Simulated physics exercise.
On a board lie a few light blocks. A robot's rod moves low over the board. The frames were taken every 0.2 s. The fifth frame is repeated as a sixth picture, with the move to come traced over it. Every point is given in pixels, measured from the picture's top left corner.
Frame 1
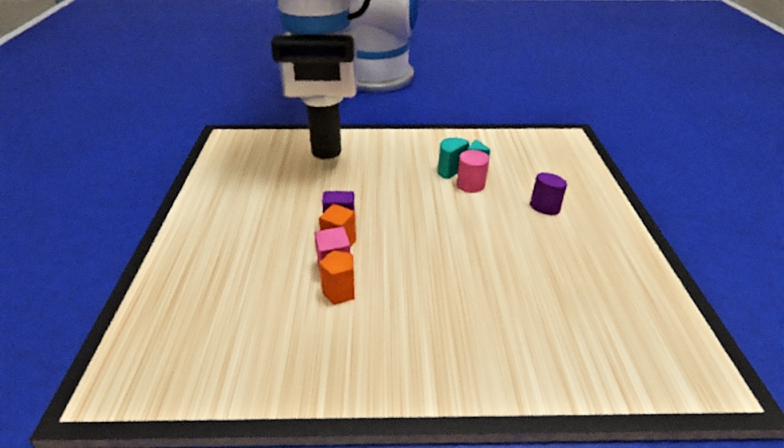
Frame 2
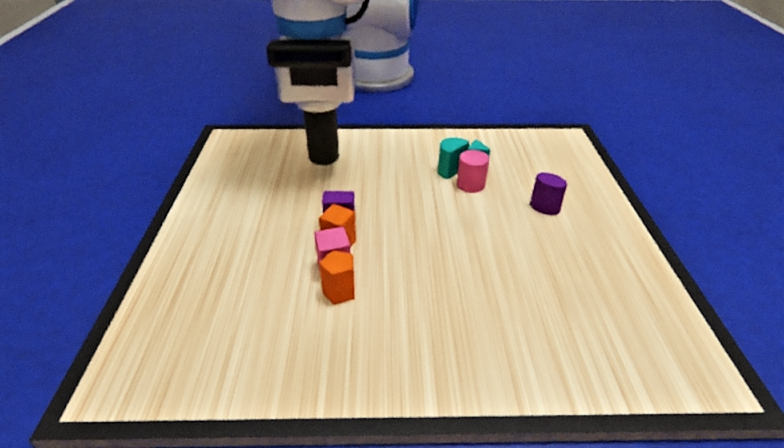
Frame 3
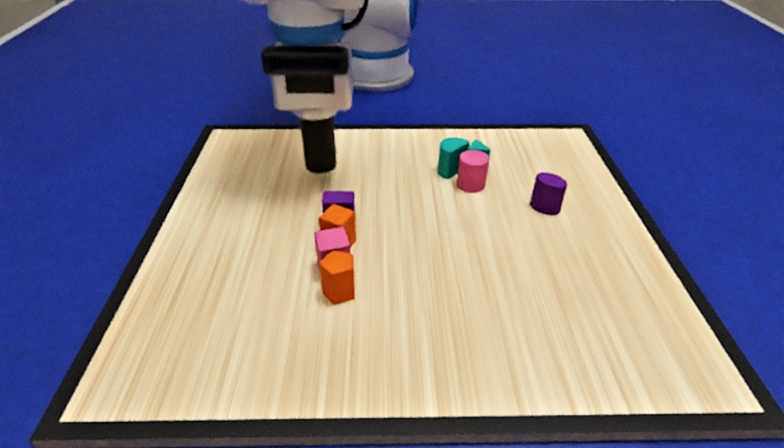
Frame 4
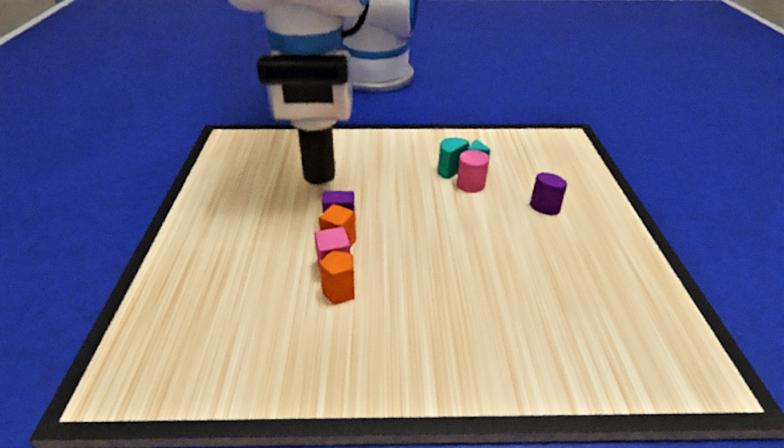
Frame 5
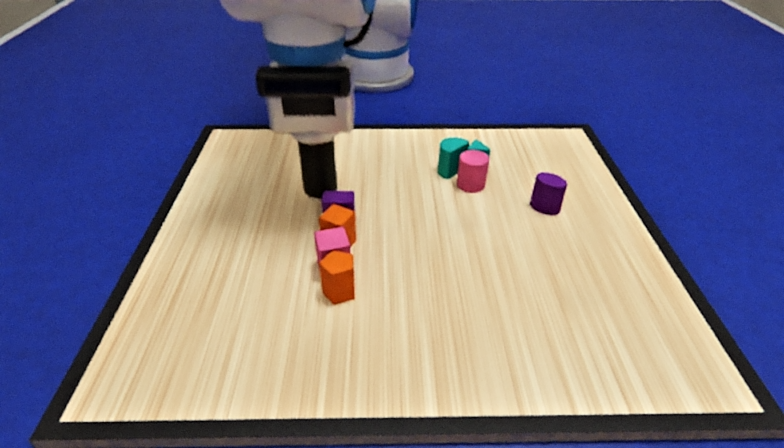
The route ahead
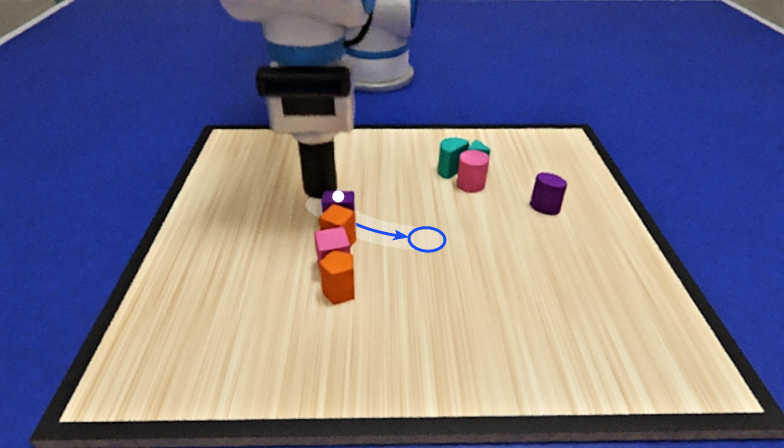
A robot arm's black rod starts near the back edge of a light wooden board and moves slowly forward, drifting slightly left. It then comes down close beside the purple block at the back of a line of orange and pink blocks, while those and the pieces on the right stay still.
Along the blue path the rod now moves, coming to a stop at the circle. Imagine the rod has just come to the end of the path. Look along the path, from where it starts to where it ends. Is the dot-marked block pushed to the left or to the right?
Toward the right.
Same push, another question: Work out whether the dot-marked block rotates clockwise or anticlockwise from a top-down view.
Seen from above, its turn is clockwise.
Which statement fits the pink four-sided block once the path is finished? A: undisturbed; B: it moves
The one that fits is B, it moves.
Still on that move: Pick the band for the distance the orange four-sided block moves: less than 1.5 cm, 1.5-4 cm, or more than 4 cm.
The answer will be the middling band, 1.5 to 4 cm.
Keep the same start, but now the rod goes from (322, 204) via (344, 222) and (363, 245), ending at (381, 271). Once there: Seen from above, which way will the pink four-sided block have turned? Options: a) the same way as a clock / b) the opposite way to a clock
I'll go with a - the same way as a clock.
The line goes from (322, 204) over (349, 221) and (385, 233) to (427, 239); the dot is on the purple oblong.
What follows on the original path. One third of the way, rod (348, 207); pink four-sided block (336, 244), turned 35° clockwise; orange four-sided block (347, 226); orange pentagon (335, 268); purple oblong (349, 210).
Two thirds of the way, rod (385, 220); pink four-sided block (337, 251), turned 35° clockwise; orange four-sided block (348, 232); orange pentagon (333, 274); purple oblong (353, 216), turned 20° clockwise.
At the end, rod (428, 225); pink four-sided block (337, 251), turned 35° clockwise; orange four-sided block (348, 232); orange pentagon (333, 274); purple oblong (353, 216), turned 20° clockwise.
